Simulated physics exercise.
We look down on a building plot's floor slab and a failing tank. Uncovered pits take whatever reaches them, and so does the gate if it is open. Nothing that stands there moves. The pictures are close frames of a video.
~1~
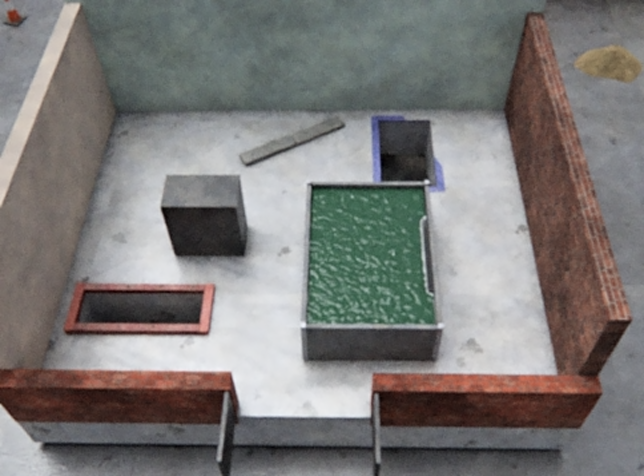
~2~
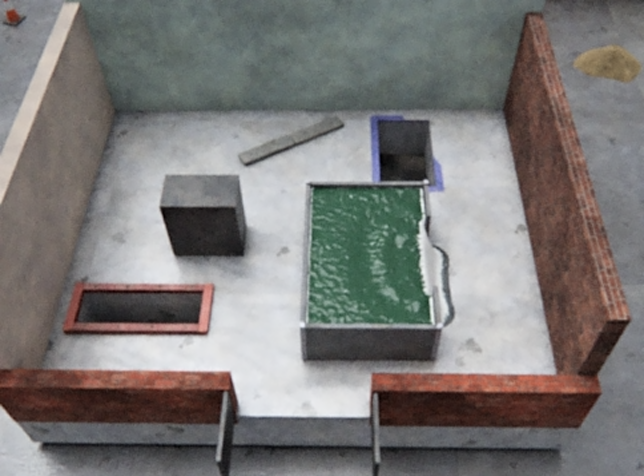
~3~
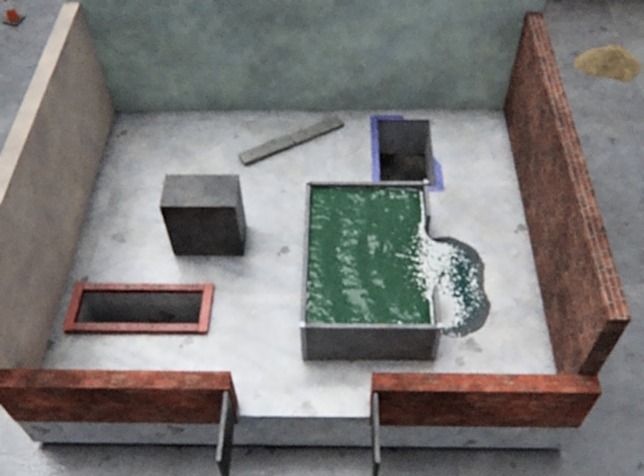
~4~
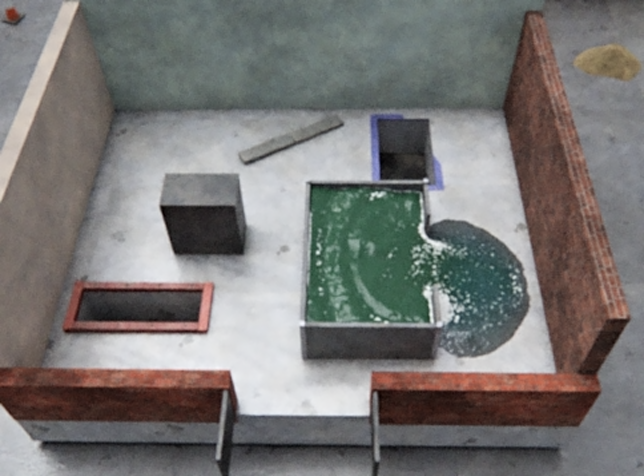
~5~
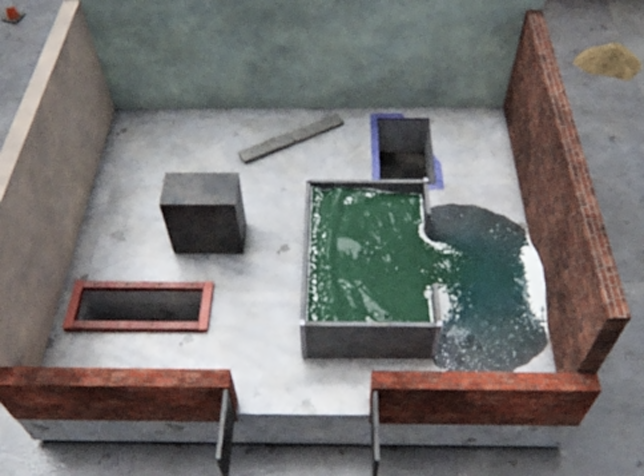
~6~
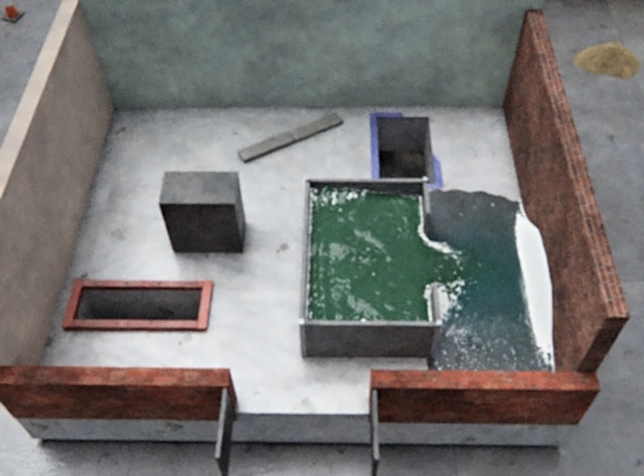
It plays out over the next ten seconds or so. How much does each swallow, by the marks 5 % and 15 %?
One by one: The gate takes from 5 to 15 %; the blue pit takes over 15 %; the red pit takes under 5 %.
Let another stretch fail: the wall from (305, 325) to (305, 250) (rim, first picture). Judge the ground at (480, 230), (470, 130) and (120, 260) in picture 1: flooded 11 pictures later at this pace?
As listed: Free of water, clear, flooded.
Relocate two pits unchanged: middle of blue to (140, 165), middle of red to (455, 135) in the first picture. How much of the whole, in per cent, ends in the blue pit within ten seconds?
Roughly, in per cent: Blue 10.
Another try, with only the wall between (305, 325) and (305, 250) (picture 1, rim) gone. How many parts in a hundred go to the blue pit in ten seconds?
Roughly, in per cent: Blue 4.
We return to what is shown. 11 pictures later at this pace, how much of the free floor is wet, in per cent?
About 25 per cent.
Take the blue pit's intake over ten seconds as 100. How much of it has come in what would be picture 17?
Near 5 in a hundred.
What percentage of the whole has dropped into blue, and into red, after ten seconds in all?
In turn 34 and 0 per cent.
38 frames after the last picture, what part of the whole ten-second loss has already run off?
Near 60 in a hundred.
A moment on, water covers 15 % of the floor; the gate 0 %, the blue pit 0 %, the red pit 0 %.
Next, water covers 25 % of the floor; the gate 0 %, the blue pit 1 %, the red pit 0 %.
Then, water covers 45 % of the floor; the gate 2 %, the blue pit 9 %, the red pit 0 %.
Later, water covers 60 % of the floor; the gate 6 %, the blue pit 22 %, the red pit 0 %.
In the end, water covers 75 % of the floor; the gate 11 %, the blue pit 34 %, the red pit 1 %.
